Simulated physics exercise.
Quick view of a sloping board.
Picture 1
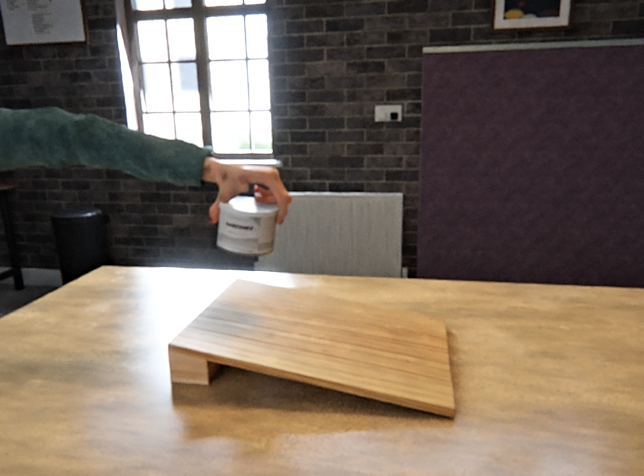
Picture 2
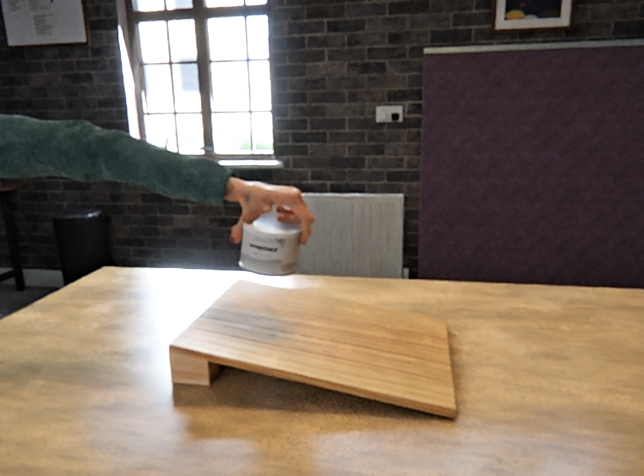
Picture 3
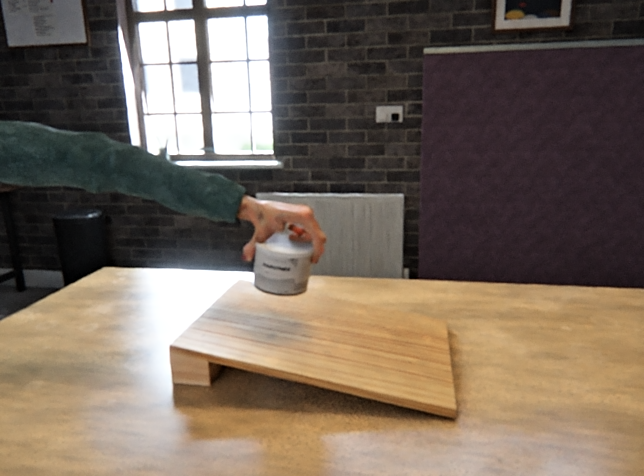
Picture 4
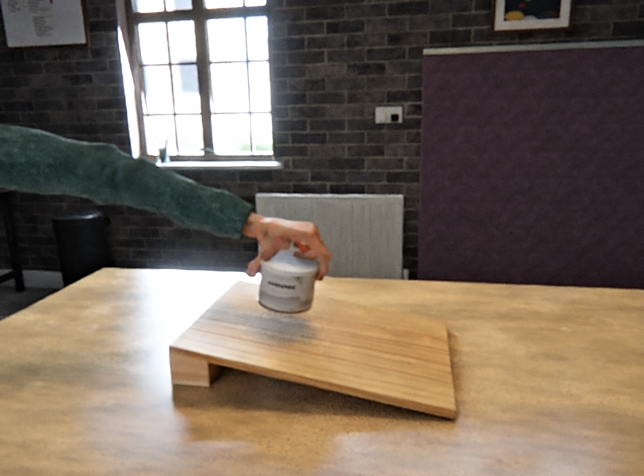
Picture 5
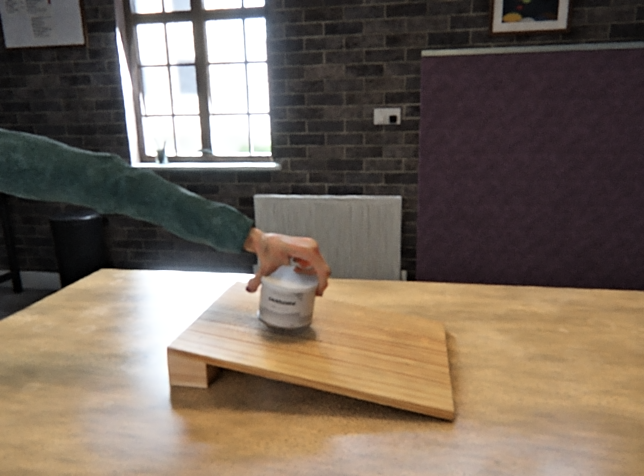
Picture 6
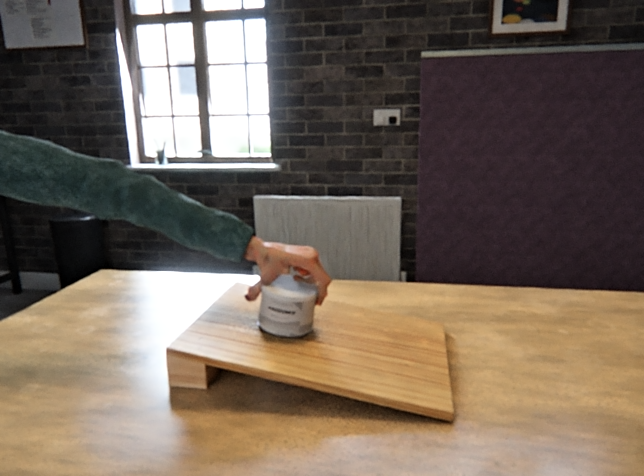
In the video, a hand in a green sleeve carries a white tub rightward and down over a sloping wooden board on a table, then sets it on the board's surface and keeps holding it from above.
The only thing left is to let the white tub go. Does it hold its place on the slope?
Once the hand's off, it's motionless.
Then, 0.20 s later than the last frame, all is still.
Then, 0.50 s later than the last frame, white tub resting near (287, 306).
When it is over, it is as before. End places, in pixels of the last picture, white tub near (287, 306). The white tub remains at rest.
